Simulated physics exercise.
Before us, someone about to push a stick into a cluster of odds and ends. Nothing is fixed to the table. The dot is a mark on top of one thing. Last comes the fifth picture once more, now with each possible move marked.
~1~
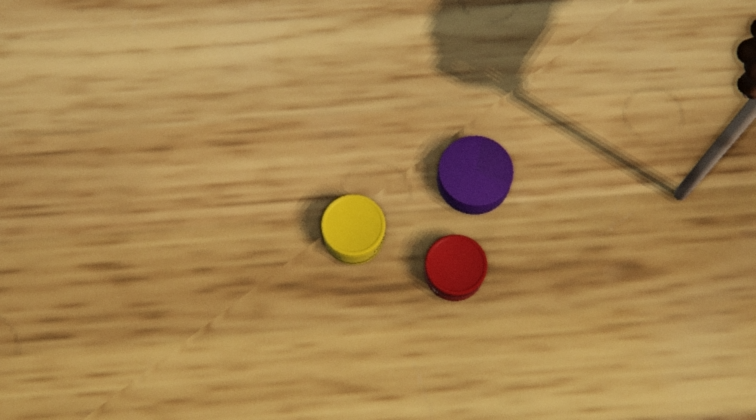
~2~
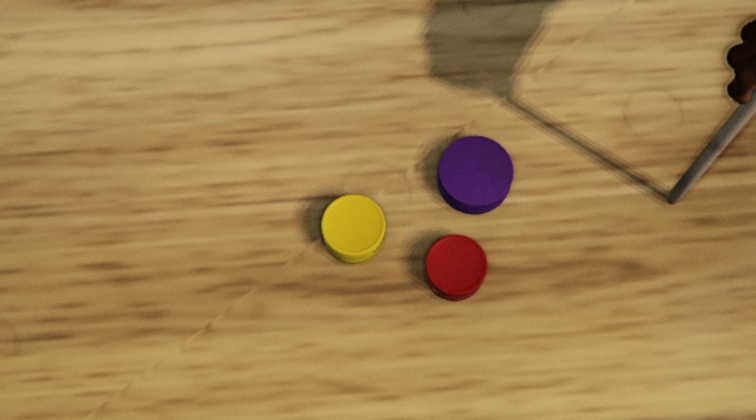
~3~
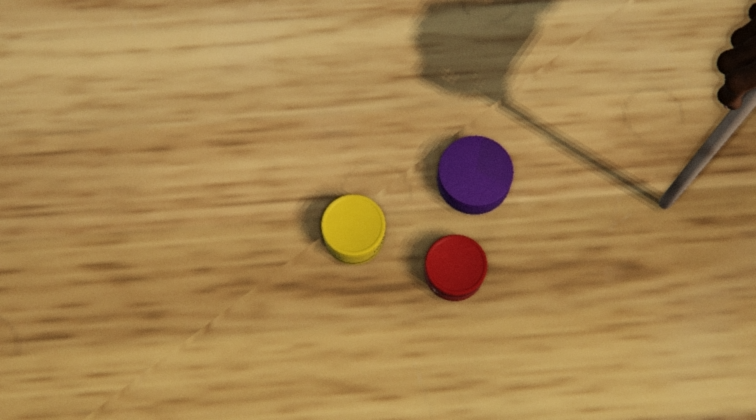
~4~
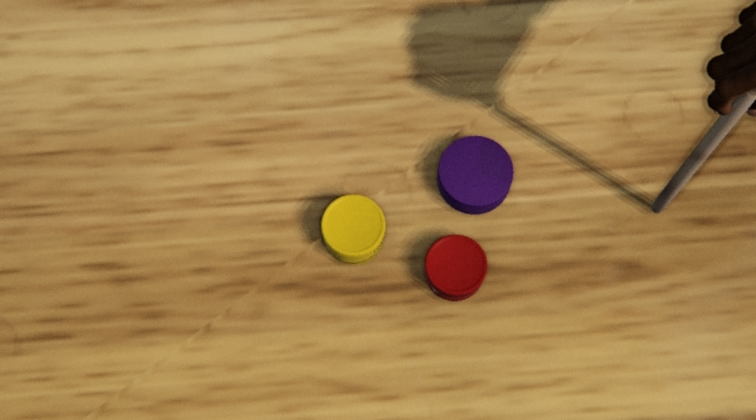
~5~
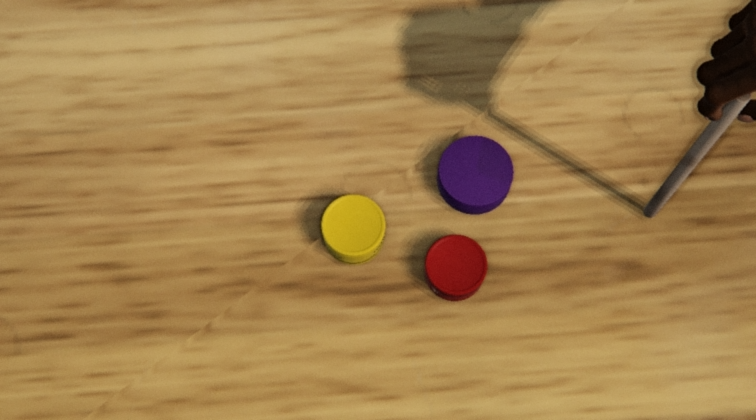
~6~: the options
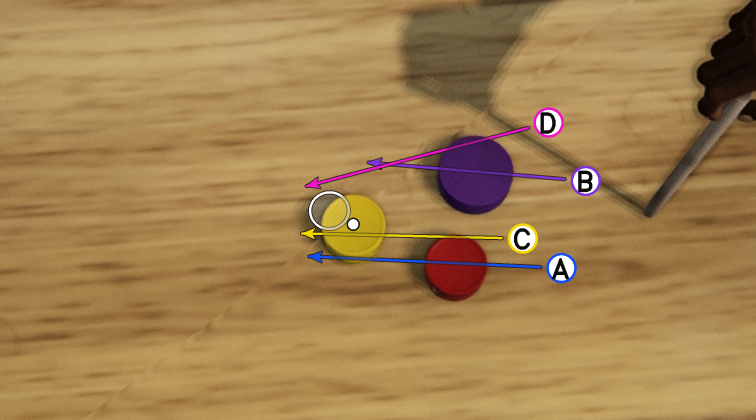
A hand moves a stick slightly down and left near still purple, red and yellow containers.
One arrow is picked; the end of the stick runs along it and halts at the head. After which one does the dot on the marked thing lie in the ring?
A.
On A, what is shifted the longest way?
The red jar goes farthest.
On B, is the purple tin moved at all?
Yes.
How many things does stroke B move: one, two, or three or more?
In all, two.
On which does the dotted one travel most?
That is C.
On the marked copy, A from (541, 267) to (309, 256); B from (565, 179) to (369, 163); C from (502, 238) to (302, 233); D from (528, 128) to (307, 186); the ring at (330, 210); the white dot at (353, 224).
With A. Early on, foot of the stick (457, 264); yellow tub (353, 230); red jar (424, 273).
Further on, foot of the stick (375, 260); yellow tub (348, 227); red jar (378, 292).
At the end, foot of the stick (309, 257); yellow tub (330, 216); red jar (378, 292); the dot on the yellow tub is in the ring.
As for the rest, B leaves the dotted thing at (333, 259); C leaves the dotted thing at (263, 232); D leaves the dotted thing at (353, 230).
